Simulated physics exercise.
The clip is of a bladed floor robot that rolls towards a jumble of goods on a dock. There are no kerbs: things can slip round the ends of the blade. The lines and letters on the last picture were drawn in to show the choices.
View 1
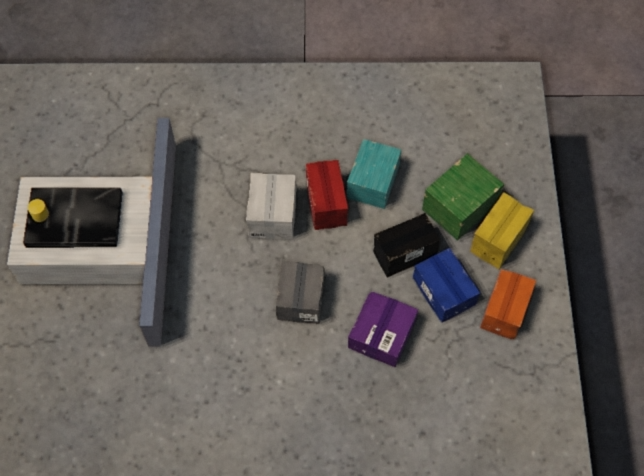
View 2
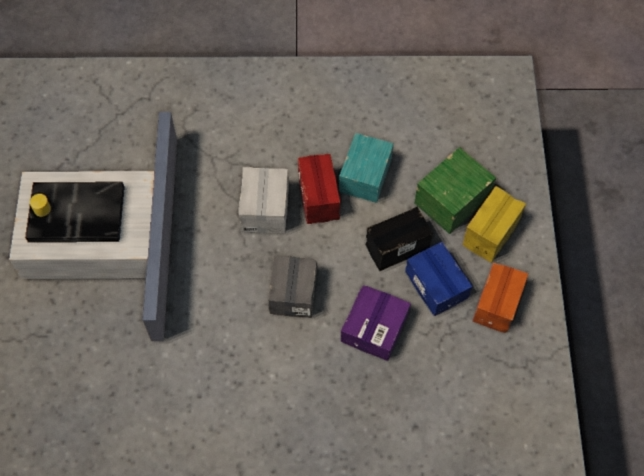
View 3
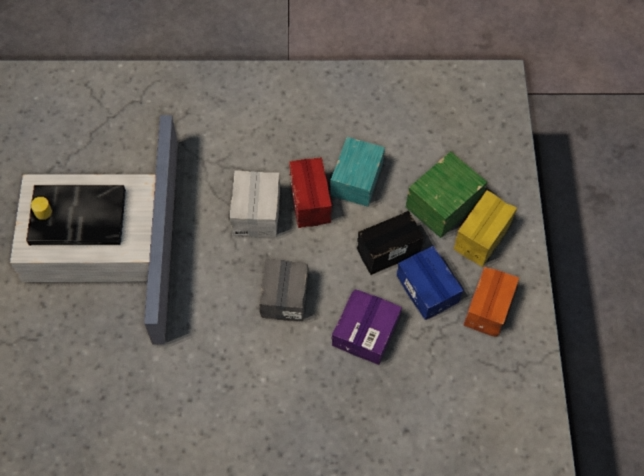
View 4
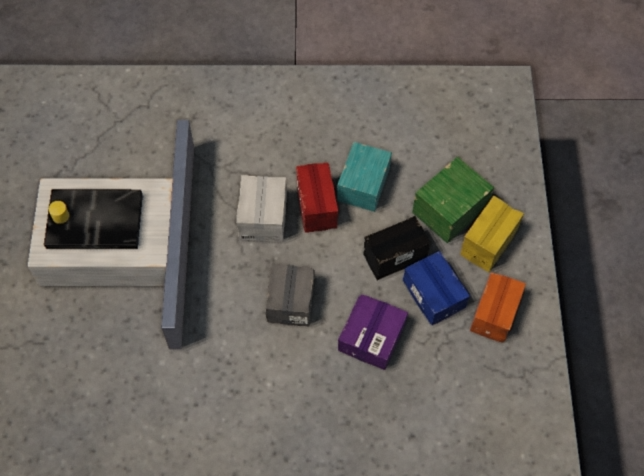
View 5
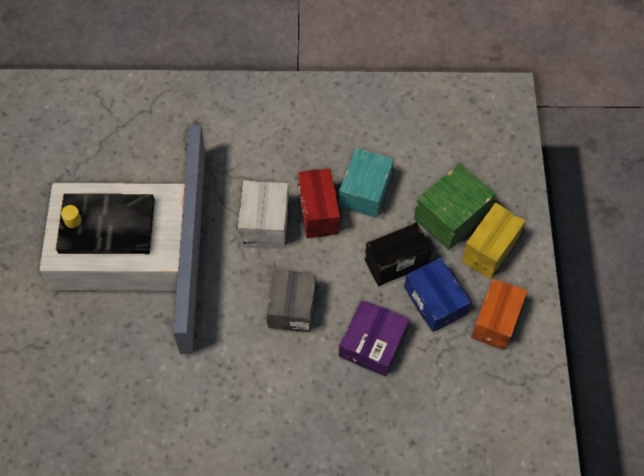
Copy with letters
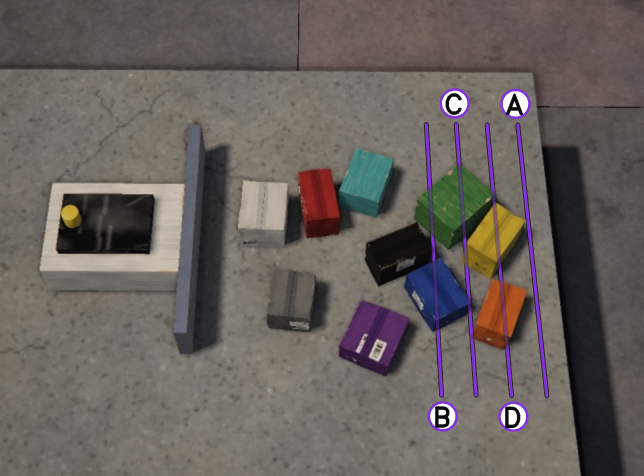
We see, from above, a white robot with a black top and a wide upright blade roll slowly a short way right across a concrete dock, narrowing the gap to a scattered group of coloured boxes, which stay unmoved.
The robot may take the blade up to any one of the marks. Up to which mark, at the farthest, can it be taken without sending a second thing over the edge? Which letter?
B is the last line within the limit.
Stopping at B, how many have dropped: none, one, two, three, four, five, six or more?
The count is none.
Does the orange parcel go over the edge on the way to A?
By then, yes.
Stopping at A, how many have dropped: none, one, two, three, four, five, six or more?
By then, six or more.
On the copy, A at (531, 251); B at (433, 250); C at (465, 250); D at (498, 251).
On B. First, robot (203, 223); turquoise crate (383, 182); red box (348, 204).
Then, robot (290, 224); yellow box (506, 247); green crate (486, 206).
Finally, robot (358, 224); green crate (542, 199); orange parcel (552, 315); none fallen.
By contrast, A drops nine; C drops three; D drops six.
